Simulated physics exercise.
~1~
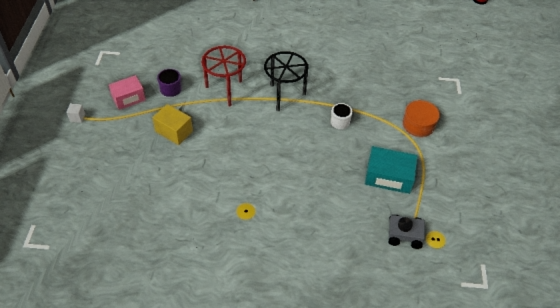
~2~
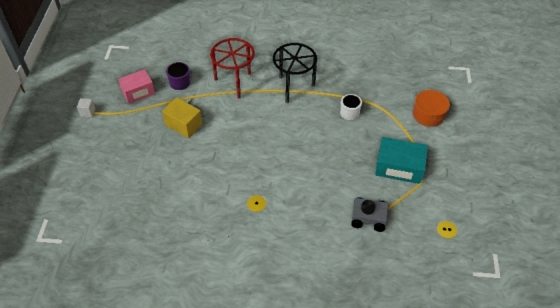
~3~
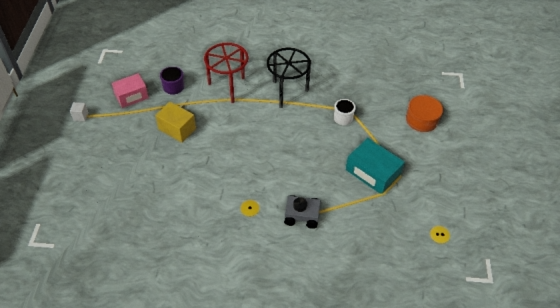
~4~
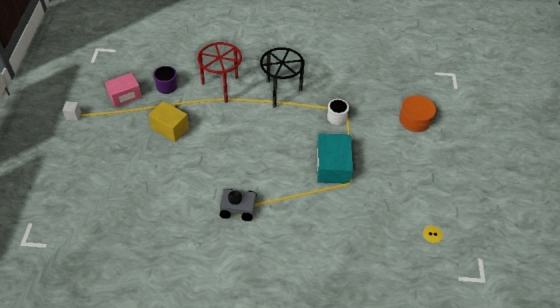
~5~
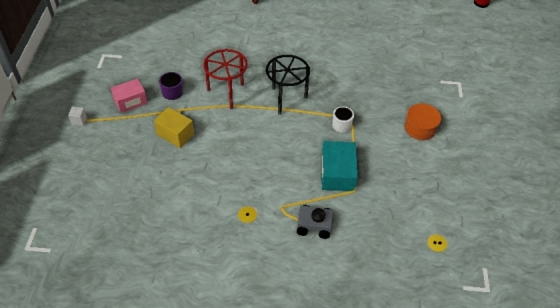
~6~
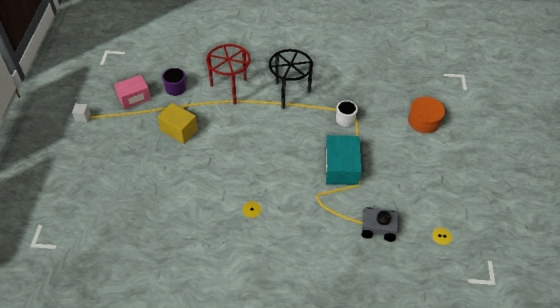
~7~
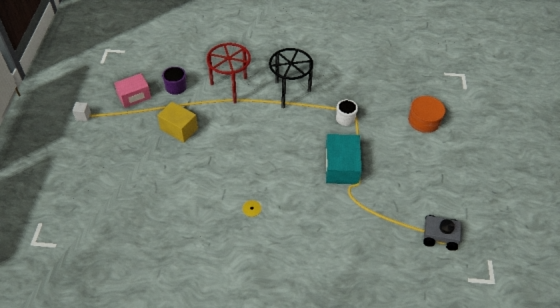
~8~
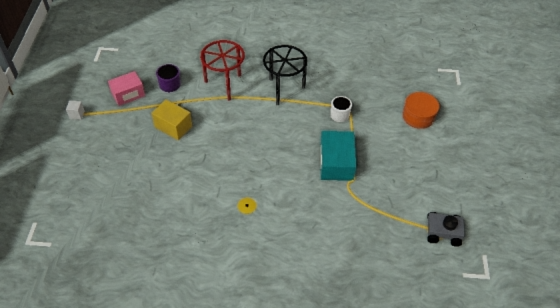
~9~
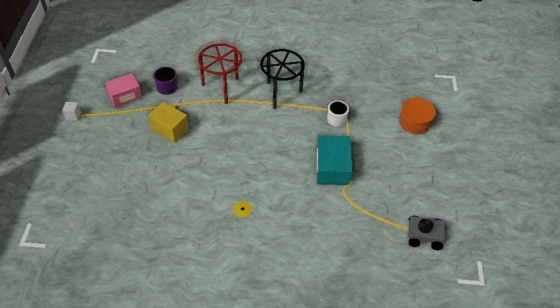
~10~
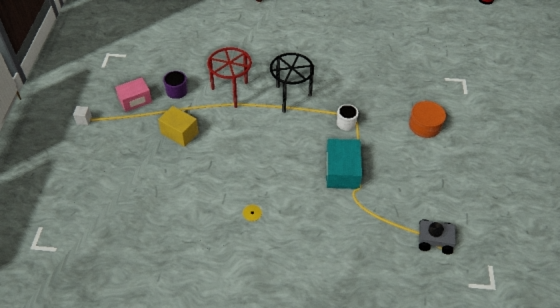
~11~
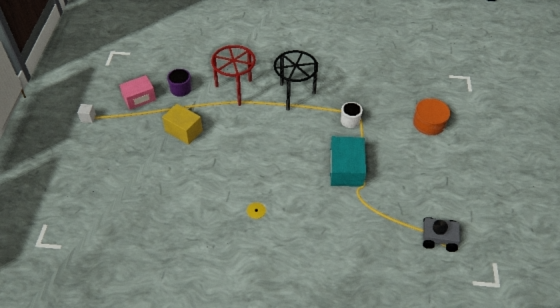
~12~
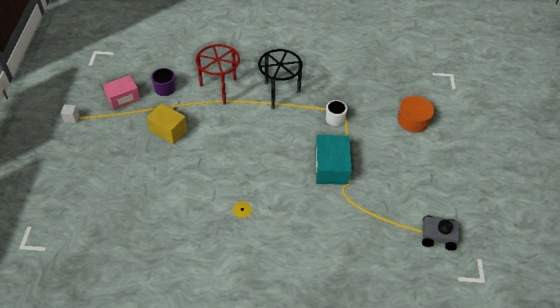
The clip opens on a grey hallway floor where a yellow lead winds from a small white block at the left, past cartons, pots, stools and a bucket, to a dark little cart at the lower right. The cart rolls left, and the tightening lead drags the teal box leftward, turning it as it goes. The cart reaches the one-dot yellow mark and covers it, then doubles back right, the lead curling loosely behind it. It stops over the two-dot mark, with the teal box left below the white pot, which stays put like the stools.
